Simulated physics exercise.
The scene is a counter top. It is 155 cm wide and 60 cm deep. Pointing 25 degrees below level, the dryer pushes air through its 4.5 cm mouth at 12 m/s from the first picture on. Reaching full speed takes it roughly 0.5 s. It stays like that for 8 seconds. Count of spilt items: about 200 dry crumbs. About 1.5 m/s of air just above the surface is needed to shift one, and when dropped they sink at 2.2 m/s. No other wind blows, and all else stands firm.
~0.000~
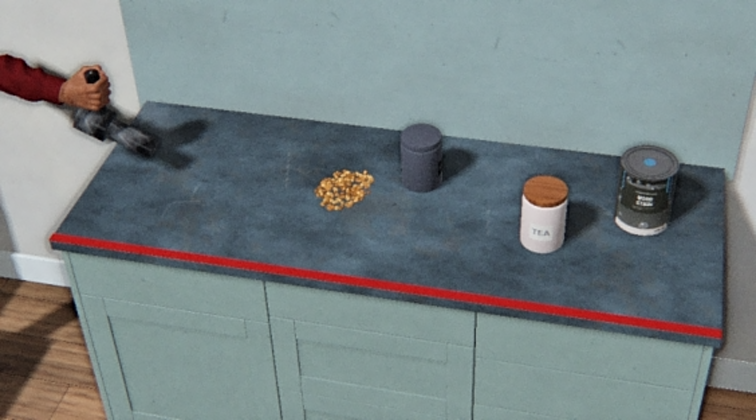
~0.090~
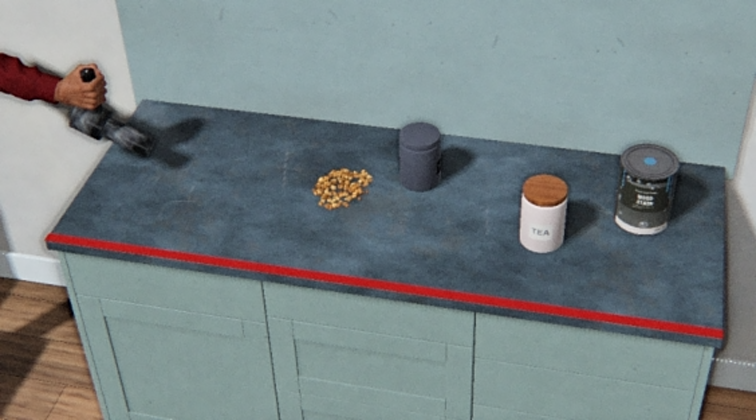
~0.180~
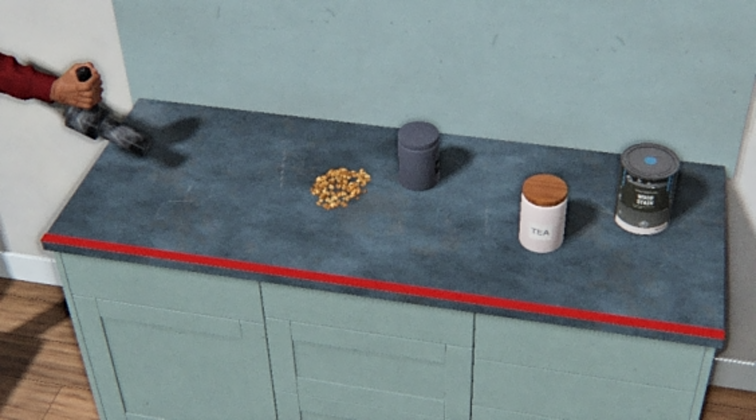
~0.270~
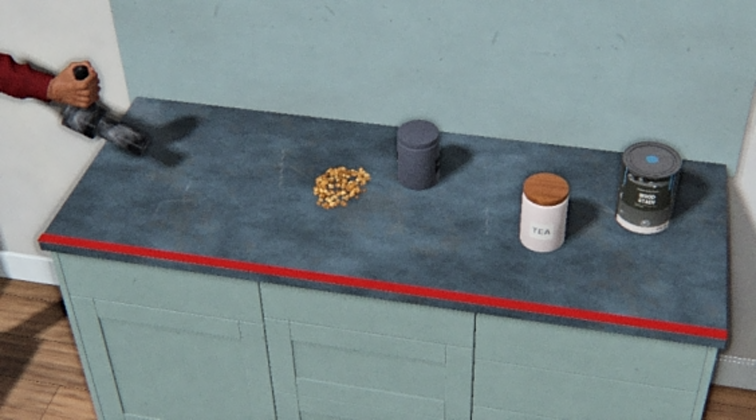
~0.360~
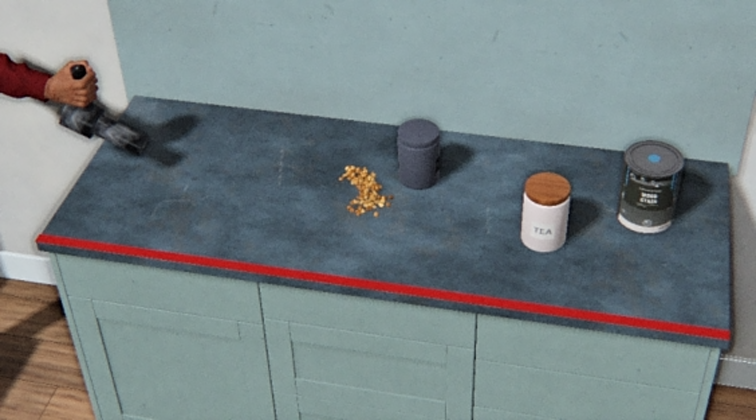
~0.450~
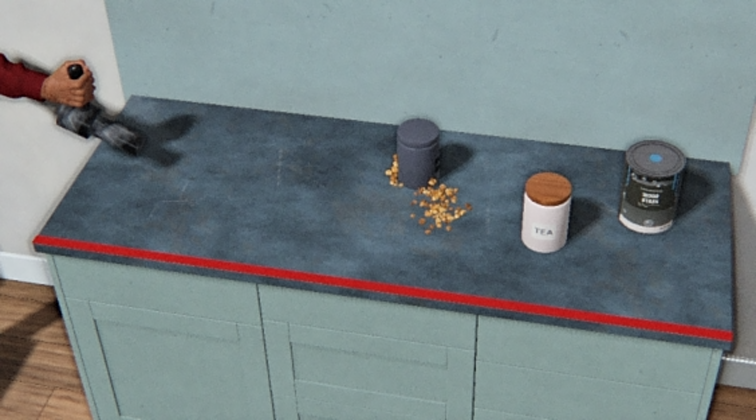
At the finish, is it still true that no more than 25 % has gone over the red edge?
Yes, it is still true.
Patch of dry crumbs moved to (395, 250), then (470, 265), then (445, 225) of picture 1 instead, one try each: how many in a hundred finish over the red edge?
Results, one try each: 60 %, 80 %, 15 %.
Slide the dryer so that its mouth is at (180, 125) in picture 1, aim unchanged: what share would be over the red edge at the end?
That gives roughly 40 % in the end.
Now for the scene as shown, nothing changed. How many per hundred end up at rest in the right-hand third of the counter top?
I'd estimate around 60 per cent.
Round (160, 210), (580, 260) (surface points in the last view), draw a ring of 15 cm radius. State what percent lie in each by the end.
First spot about 0 %, second about 20 %.
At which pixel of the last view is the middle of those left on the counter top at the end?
(622, 213).
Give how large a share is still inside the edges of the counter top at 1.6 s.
Around 90 in a hundred are still there.
After 1.6 s, 0 % are over the red edge; the middle of those still in play is near (623, 194); 16 % have settled or left.
After 2.6 s, 0 % are over the red edge; the middle of those still in play is near (622, 213); 35 % have settled or left.
After 4.4 s, 0 % are over the red edge; the middle of those still in play is near (622, 213); 50 % have settled or left.
After 8.0 s, at the end, 0 % are over the red edge; the middle of those still in play is near (622, 213).
